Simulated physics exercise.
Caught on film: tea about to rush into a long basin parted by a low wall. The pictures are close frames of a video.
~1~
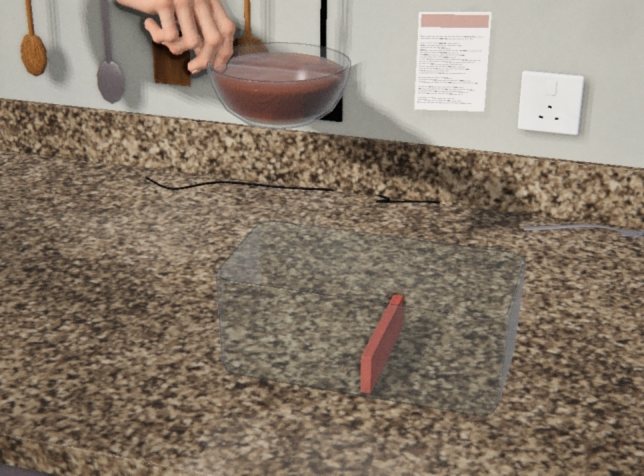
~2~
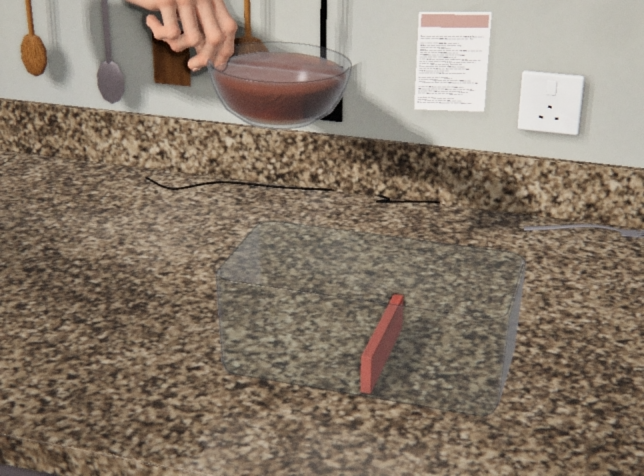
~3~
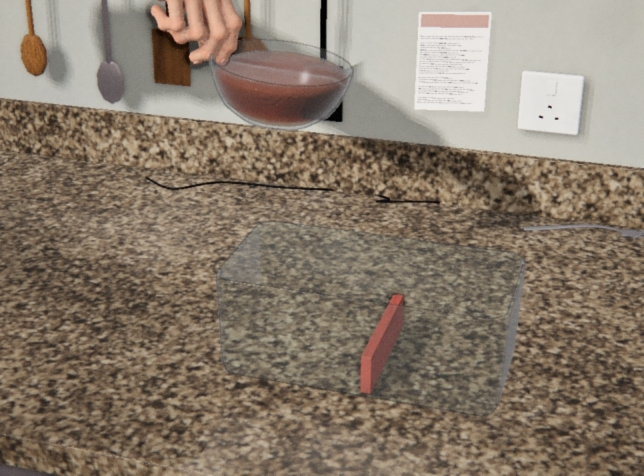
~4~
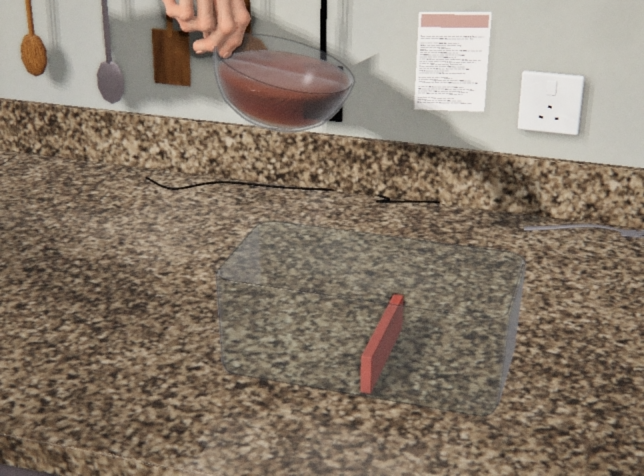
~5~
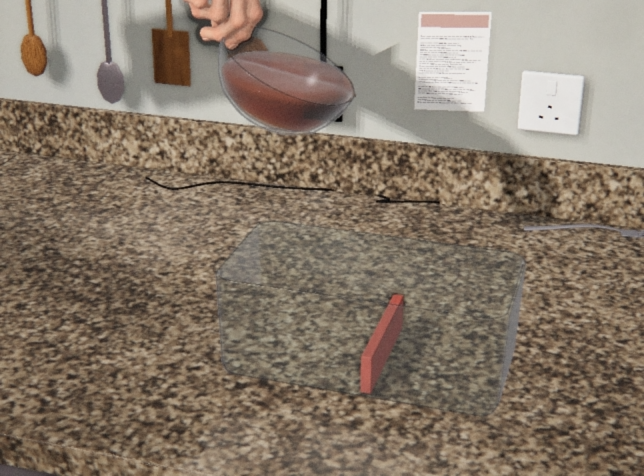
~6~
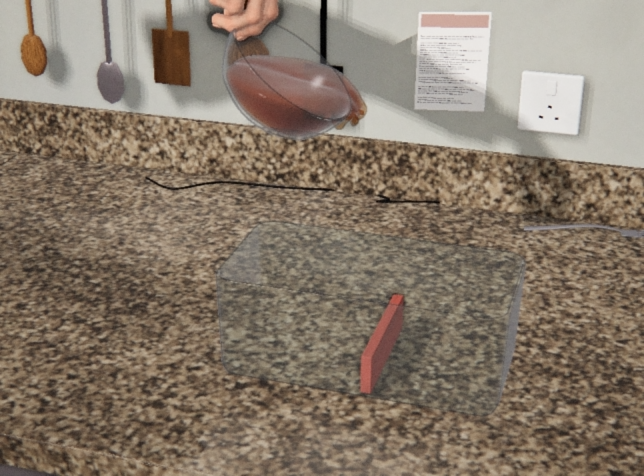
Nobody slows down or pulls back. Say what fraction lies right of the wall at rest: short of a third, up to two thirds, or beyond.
It comes to between a third and two thirds.
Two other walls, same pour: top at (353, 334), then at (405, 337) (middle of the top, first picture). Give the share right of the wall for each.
Near 70 % and 30 %.
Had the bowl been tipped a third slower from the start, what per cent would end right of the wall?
About 70 per cent.
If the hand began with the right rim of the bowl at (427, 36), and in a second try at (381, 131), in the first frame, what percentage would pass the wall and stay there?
The first gives 70 %, the second 70 %.
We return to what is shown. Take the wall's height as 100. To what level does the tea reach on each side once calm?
The left part 20 per cent, the right part 40.
A moment on, the bowl is tipped right over and 2 per cent is still to pour, 4 is left of the wall and 45 right of it.
Next, the bowl is tipped right over and 0 per cent is still to pour, 35 is left of the wall and 59 right of it.
Then the bowl is tipped right over and 0 per cent is still to pour, 41 is left of the wall and 56 right of it.
Later the bowl is tipped right over and 0 per cent is still to pour, 41 is left of the wall and 56 right of it.
At rest 41 per cent lies left of the wall, 56 right of it and 3 outside.
